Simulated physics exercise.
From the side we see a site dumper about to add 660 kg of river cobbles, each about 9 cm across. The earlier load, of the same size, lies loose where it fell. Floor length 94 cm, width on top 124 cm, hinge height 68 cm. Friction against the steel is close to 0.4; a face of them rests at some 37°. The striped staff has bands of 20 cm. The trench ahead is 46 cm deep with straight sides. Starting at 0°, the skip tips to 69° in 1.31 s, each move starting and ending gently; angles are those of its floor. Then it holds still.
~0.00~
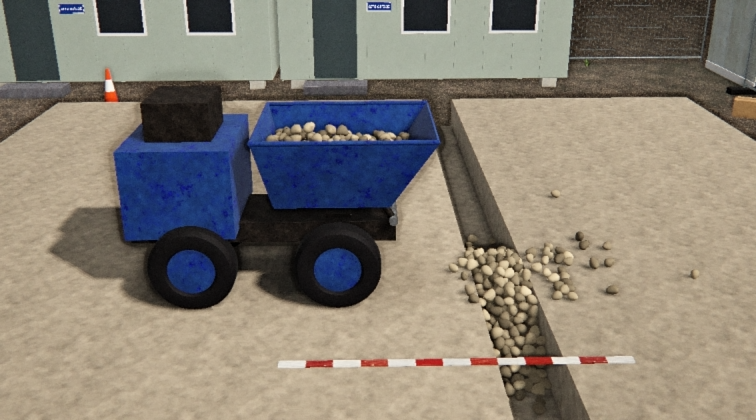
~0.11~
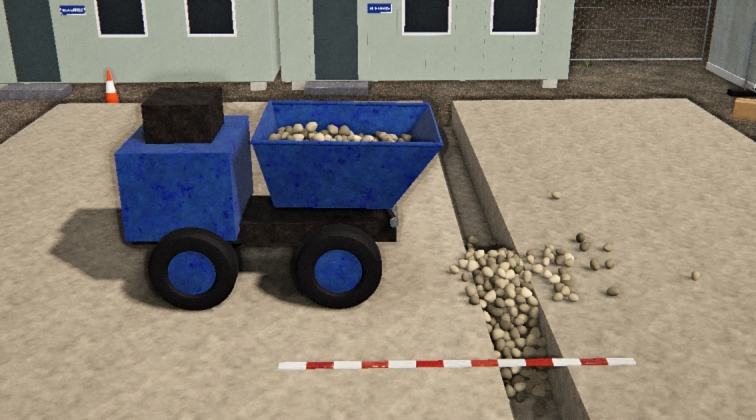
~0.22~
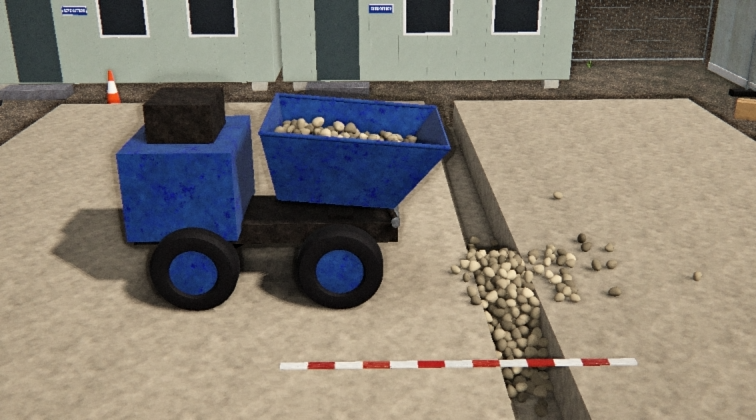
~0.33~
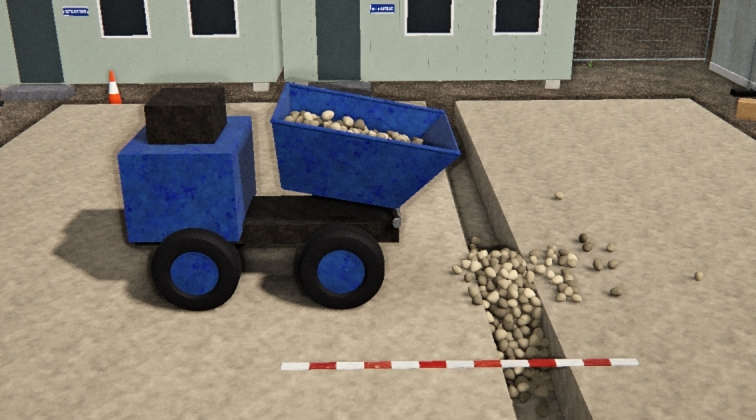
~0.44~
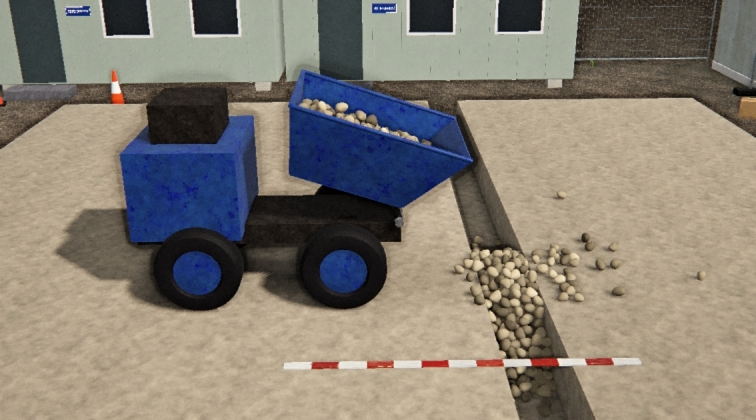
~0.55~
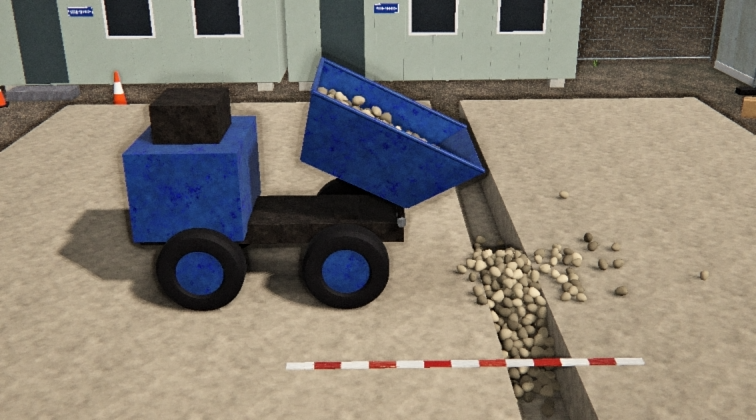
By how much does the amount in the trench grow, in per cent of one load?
About 52 per cent.
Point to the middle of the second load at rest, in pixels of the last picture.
Around (528, 266).
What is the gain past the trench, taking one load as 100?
About 40 per cent.
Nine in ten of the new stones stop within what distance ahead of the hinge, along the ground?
Roughly 180 cm ahead of it.
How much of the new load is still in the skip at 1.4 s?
It holds some 90 per cent.
After 1.0 s the floor is at 58°; in per cent of one load, 100 in the skip, 1 short of the trench, 94 in the trench, 5 past the trench; the foremost stones are at (611, 251).
After 1.4 s the floor is at 69°; in per cent of one load, 90 in the skip, 1 short of the trench, 103 in the trench, 6 past the trench; the foremost stones are at (611, 251).
After 1.8 s the floor is at 69°; in per cent of one load, 58 in the skip, 1 short of the trench, 113 in the trench, 28 past the trench; the foremost stones are at (626, 259).
After 4.5 s the floor is at 69°; in per cent of one load, 4 in the skip, 4 short of the trench, 146 in the trench, 47 past the trench; the foremost stones are at (744, 276). Net gain in the trench, 52.
